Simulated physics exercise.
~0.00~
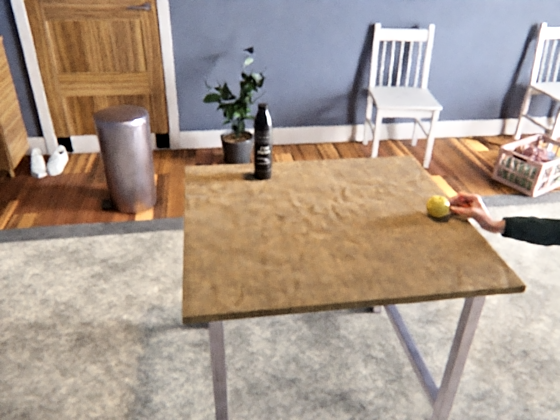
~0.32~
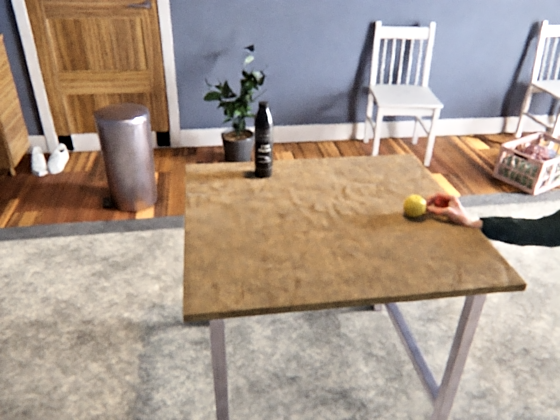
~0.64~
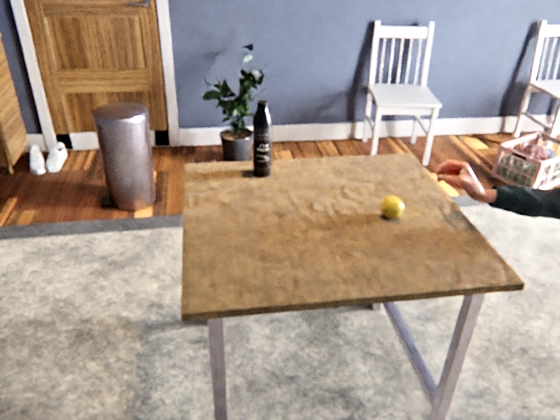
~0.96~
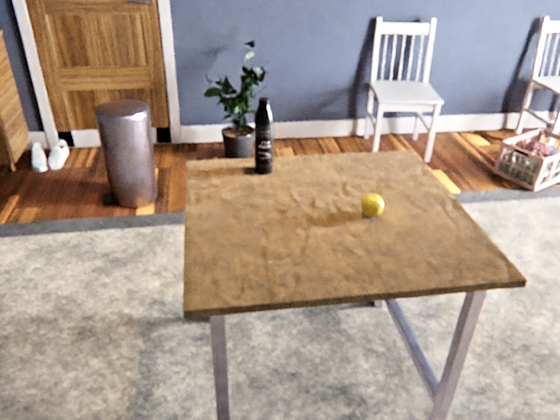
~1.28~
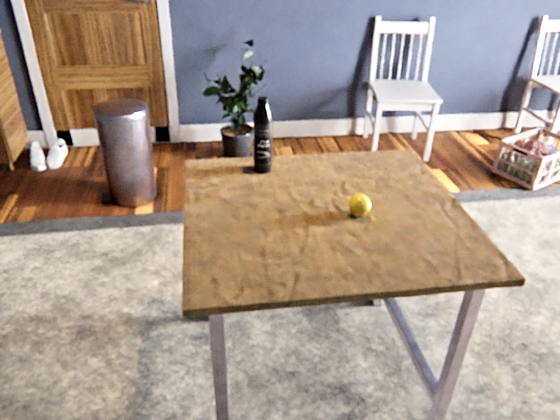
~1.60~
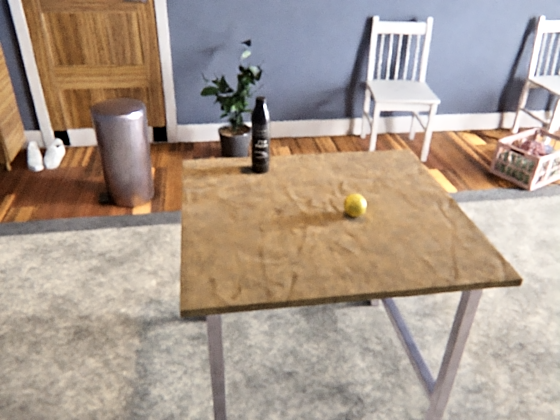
A yellow apple is pushed left across a brown table by a hand reaching in from the right, which lets go and withdraws as the apple keeps moving, slows and settles on the tabletop, while a black bottle stays standing near the back edge.
